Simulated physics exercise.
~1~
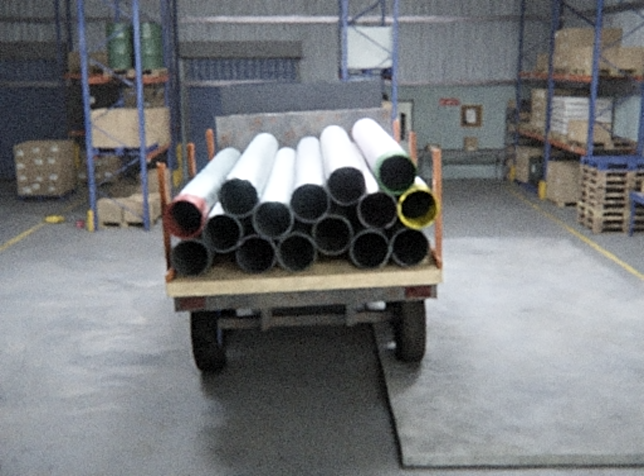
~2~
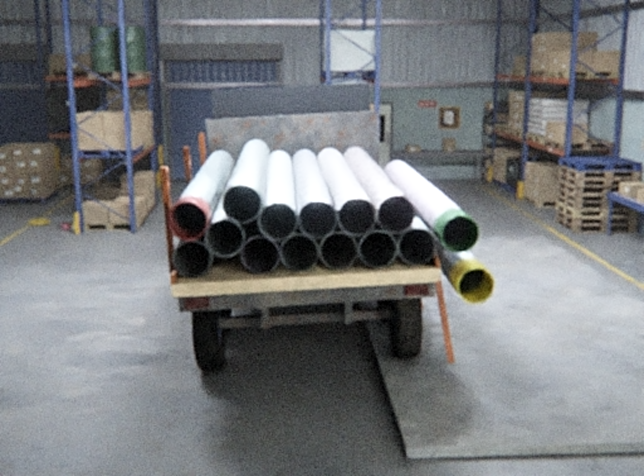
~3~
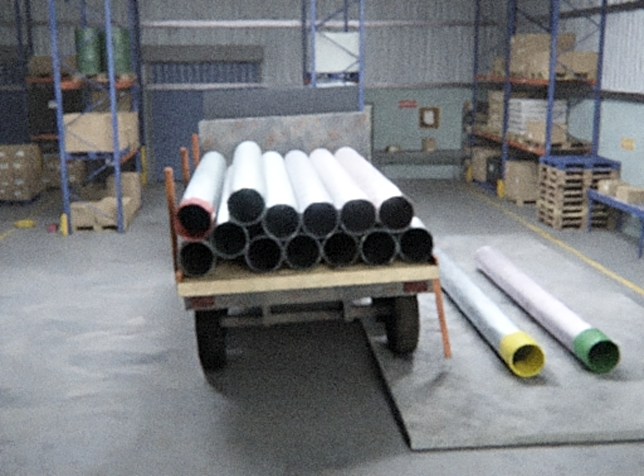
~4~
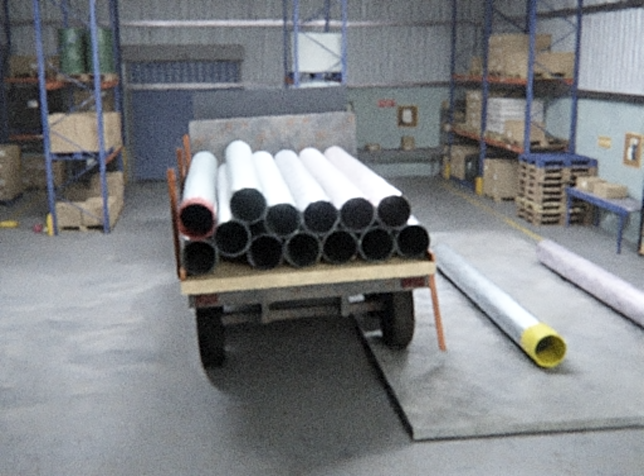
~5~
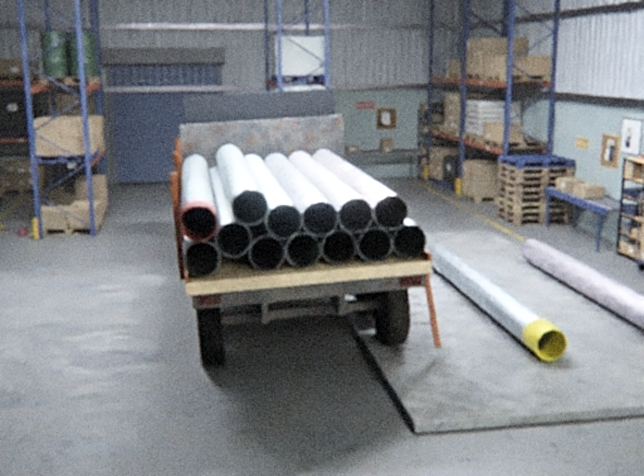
In a warehouse, a flatbed loaded with stacked pipes stands tail-on as the posts on its right side drop, and the yellow-ended and green-ended pipes roll off to the right onto the floor, while the red-ended pipe and the rest of the stack stay aboard.
